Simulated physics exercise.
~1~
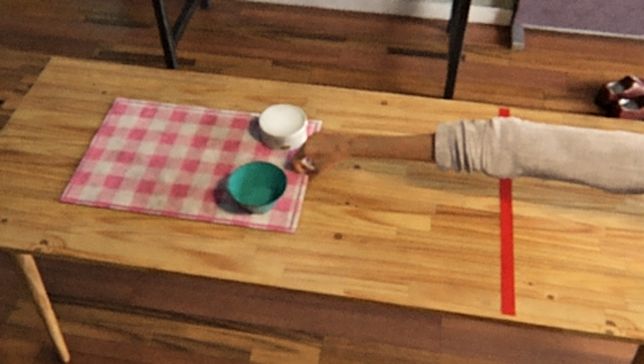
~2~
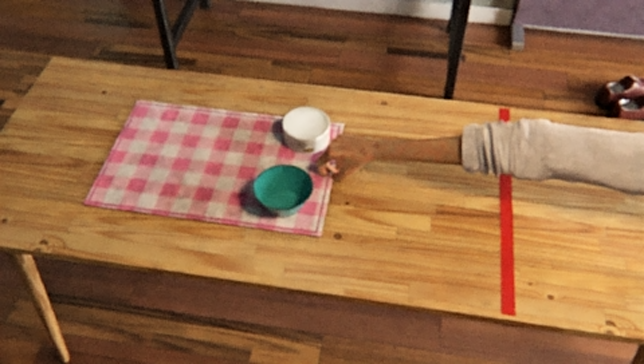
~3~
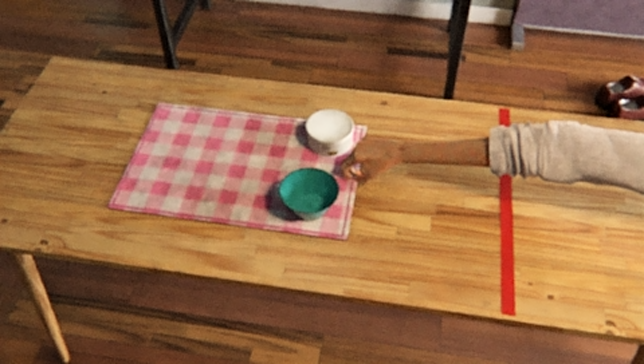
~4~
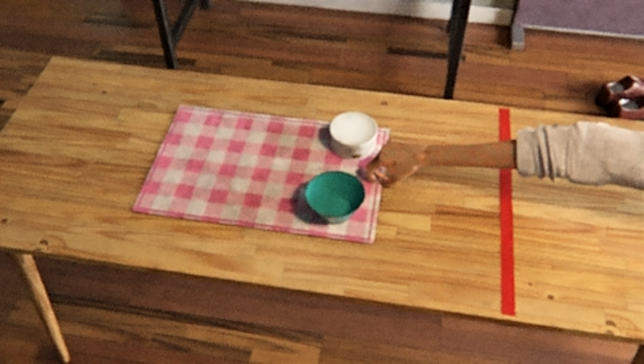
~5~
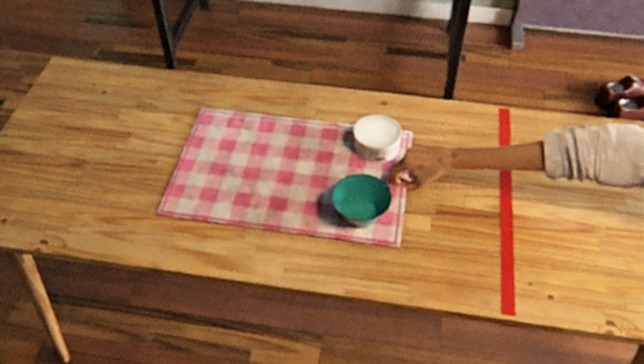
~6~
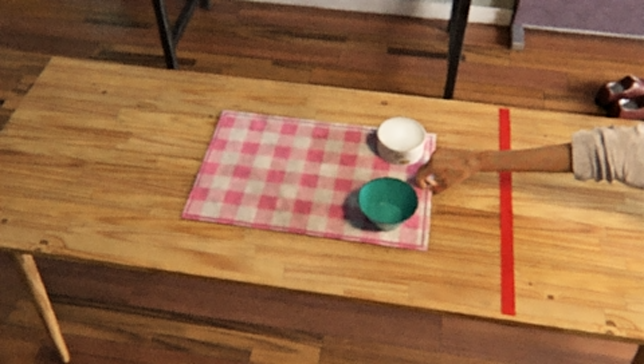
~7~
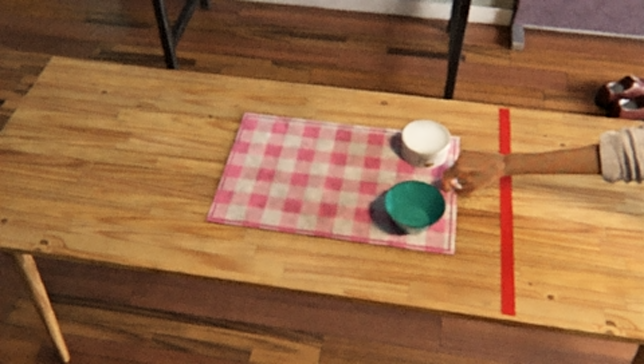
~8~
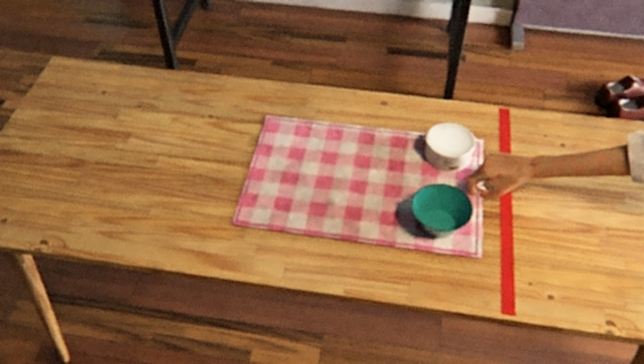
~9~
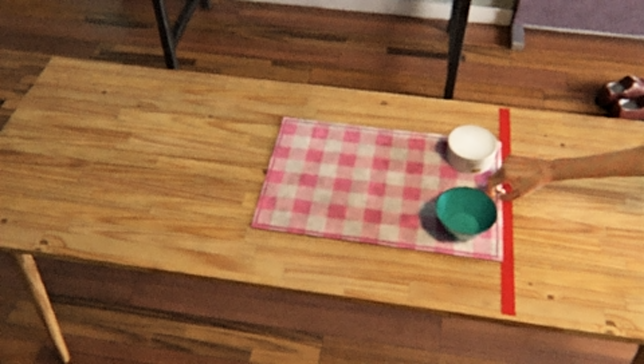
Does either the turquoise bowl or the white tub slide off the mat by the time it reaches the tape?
No, the turquoise bowl and the white tub both stay on the mat as its edge reaches the red tape.
A hand pulls a pink checked mat carrying two bowls right to red tape.
